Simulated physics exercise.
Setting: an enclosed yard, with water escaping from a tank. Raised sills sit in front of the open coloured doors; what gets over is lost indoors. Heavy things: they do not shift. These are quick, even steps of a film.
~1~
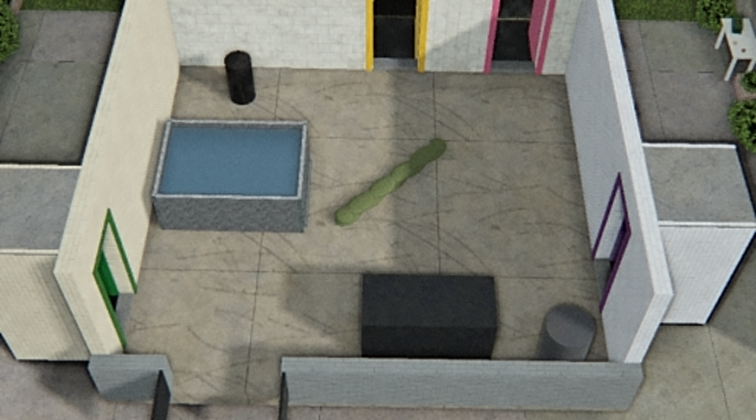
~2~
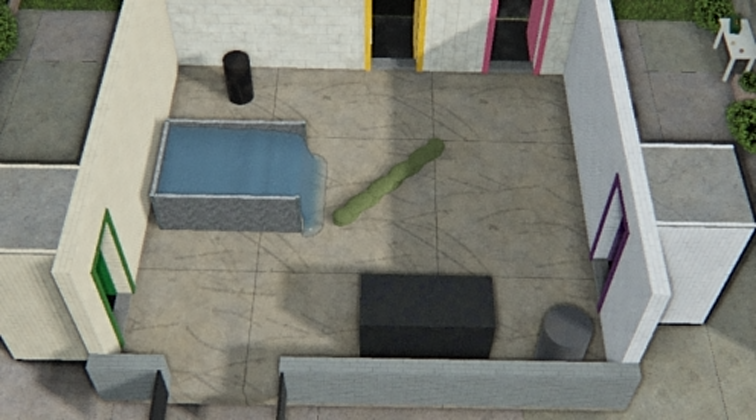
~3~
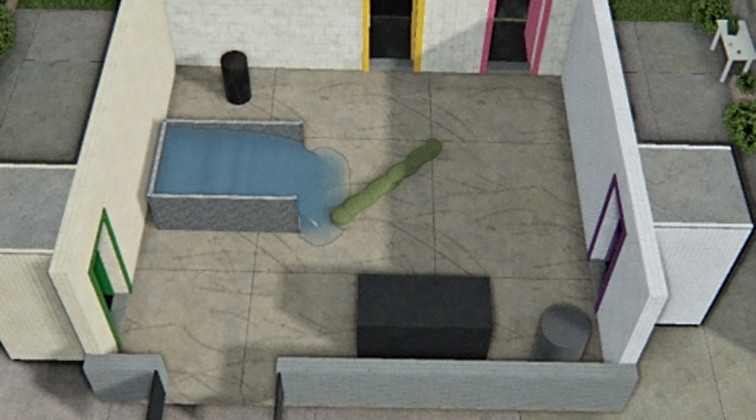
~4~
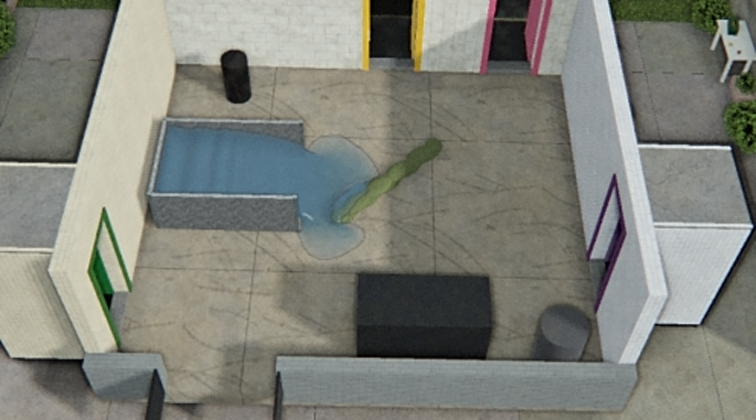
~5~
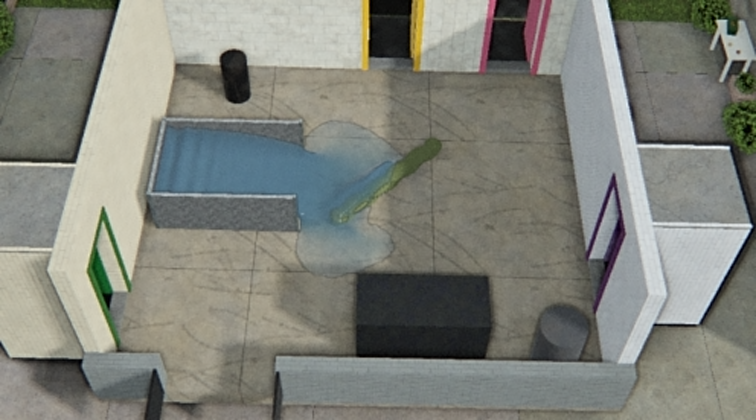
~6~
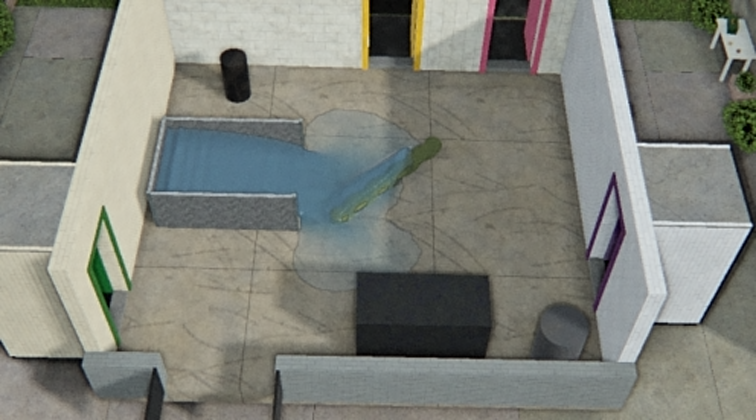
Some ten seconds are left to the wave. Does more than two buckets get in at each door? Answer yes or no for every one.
Green door: No, purple door: Yes, pink door: Yes, yellow door: Yes.
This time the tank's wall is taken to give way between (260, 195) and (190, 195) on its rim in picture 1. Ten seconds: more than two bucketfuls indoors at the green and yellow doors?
Green overflows; yellow does not overflow.
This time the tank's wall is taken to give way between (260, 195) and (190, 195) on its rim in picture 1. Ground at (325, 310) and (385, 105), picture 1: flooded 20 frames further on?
Soaked, Still dry.
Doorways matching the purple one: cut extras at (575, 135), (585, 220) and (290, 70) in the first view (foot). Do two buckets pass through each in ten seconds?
Crosses the line; crosses the line; stays below the line.
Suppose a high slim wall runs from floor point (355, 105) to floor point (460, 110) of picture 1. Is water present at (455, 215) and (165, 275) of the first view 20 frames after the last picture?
As listed: Wet, no water.
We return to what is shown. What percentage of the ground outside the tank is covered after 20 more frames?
My guess is around 60 in a hundred.
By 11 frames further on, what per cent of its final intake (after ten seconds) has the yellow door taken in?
My estimate: Close to 0 per cent.
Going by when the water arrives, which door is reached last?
It's the one in green.
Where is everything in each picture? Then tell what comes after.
The tank at (233, 161) is whole and still, in the first picture.
Water pours out at (301, 181) and has run to (305, 234), in the second picture.
The front is at (331, 237), out from the gap at (298, 184), in the third picture.
The front is at (351, 246), out from the gap at (298, 184), in the fourth picture.
The front is at (400, 158), out from the gap at (298, 185), in the fifth picture.
Water pours out at (298, 184) and has run to (420, 148), in the sixth picture.
A moment on, water covers 35 % of the floor; the green door not reached, the purple door not reached, the pink door not reached, the yellow door not reached.
Next, water covers 55 % of the floor; the green door not reached, the purple door not reached, the pink door under two buckets in, the yellow door under two buckets in.
Then, water covers 60 % of the floor; the green door not reached, the purple door over two buckets in, the pink door over two buckets in, the yellow door over two buckets in.
Later, water covers 70 % of the floor; the green door not reached, the purple door far over two buckets in, the pink door far over two buckets in, the yellow door far over two buckets in.
In the end, water covers 95 % of the floor; the green door under two buckets in, the purple door far over two buckets in, the pink door far over two buckets in, the yellow door far over two buckets in.
